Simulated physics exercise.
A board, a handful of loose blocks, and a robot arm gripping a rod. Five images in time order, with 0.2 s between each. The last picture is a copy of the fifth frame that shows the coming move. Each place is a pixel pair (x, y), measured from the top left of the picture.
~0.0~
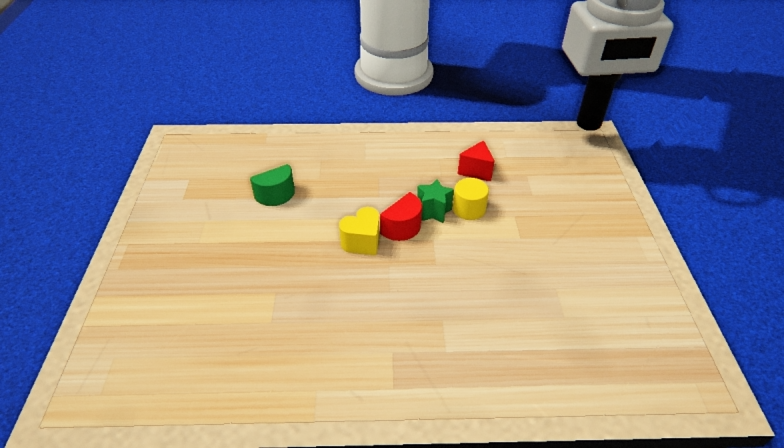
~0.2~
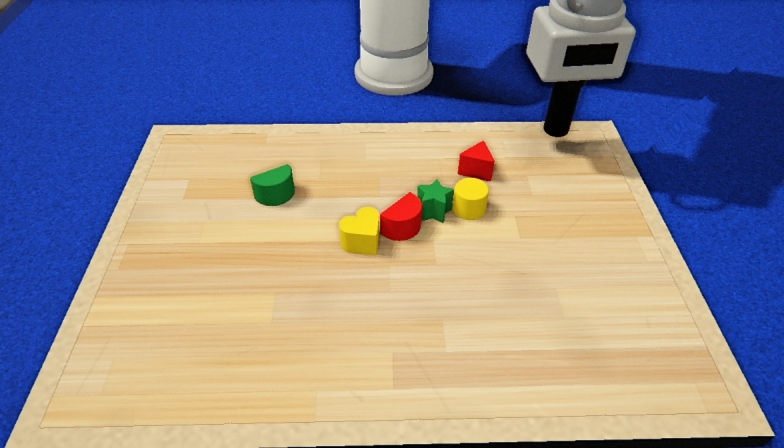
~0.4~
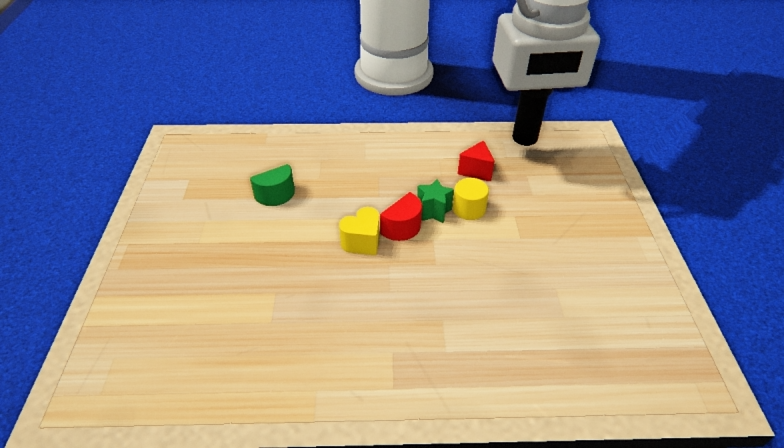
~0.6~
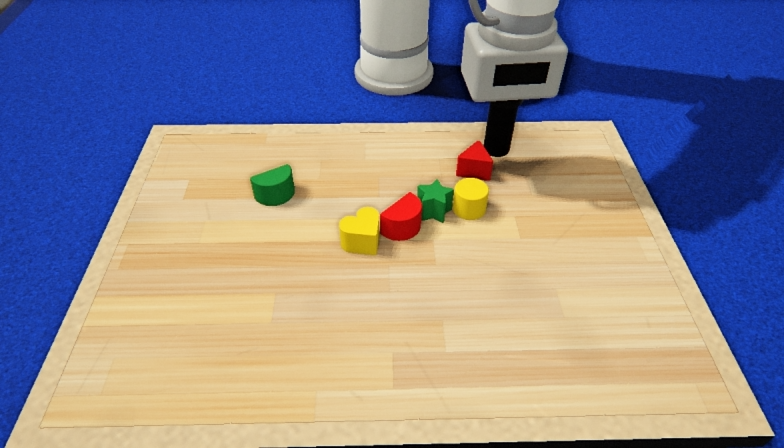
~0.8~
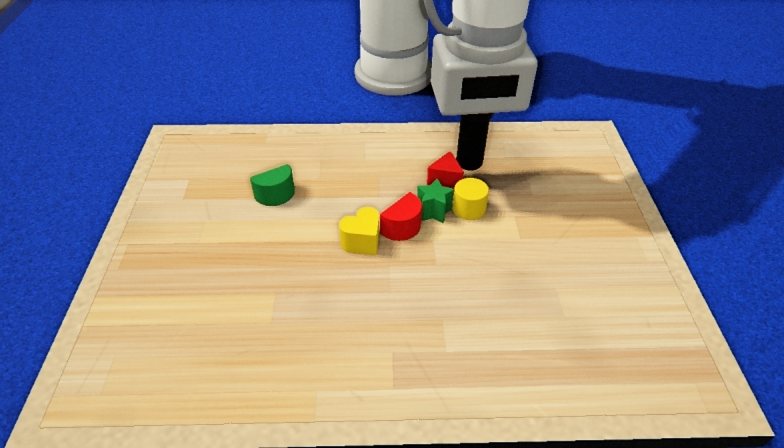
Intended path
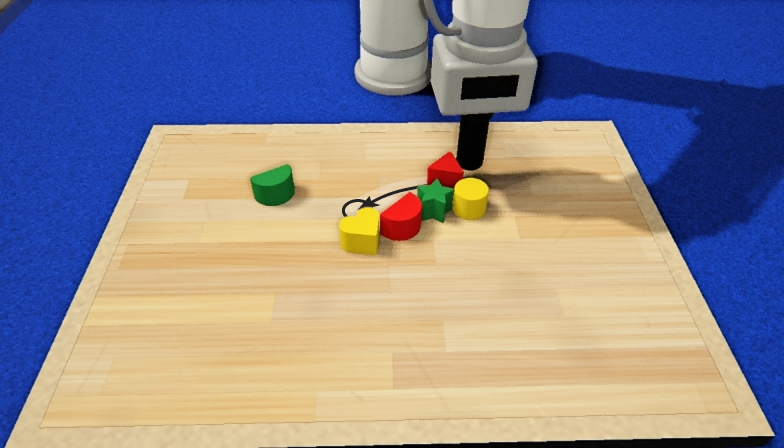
The clip shows a robot arm moving a black rod leftward over a wooden board with six coloured blocks, then pushing the red triangular block a short way left and toward the viewer, close to the green star.
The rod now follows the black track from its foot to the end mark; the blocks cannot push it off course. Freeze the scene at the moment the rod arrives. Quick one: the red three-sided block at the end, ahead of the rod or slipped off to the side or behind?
It is still in front.
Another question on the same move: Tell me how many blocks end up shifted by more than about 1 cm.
1 block.
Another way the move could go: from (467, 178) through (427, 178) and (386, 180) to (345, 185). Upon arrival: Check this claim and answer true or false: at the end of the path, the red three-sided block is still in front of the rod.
It is false.
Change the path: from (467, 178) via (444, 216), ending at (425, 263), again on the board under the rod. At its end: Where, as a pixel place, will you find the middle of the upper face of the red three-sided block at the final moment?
Its top middle: (431, 170).
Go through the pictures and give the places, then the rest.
In the first picture, lower end of the rod at (588, 125), tops of blocks, green star block at (435, 191), red three-sided block at (479, 151).
In the second picture, rod at (556, 131), blocks as before.
In the third picture, rod at (525, 139), blocks as before.
In the fourth picture, rod at (496, 150), red three-sided block at (477, 152).
In the fifth picture, rod at (469, 163), green star block at (435, 191), red three-sided block at (447, 163).
The drawn path runs from (467, 178) through (410, 189) to (358, 210).
What follows on the original path. One third of the way, rod at (430, 171); red three-sided block at (408, 172), turned 15° anticlockwise.
Two thirds of the way, rod at (391, 179); red three-sided block at (369, 181), turned 20° anticlockwise.
At the end, rod at (357, 196); green star block not moved; red three-sided block at (331, 196).
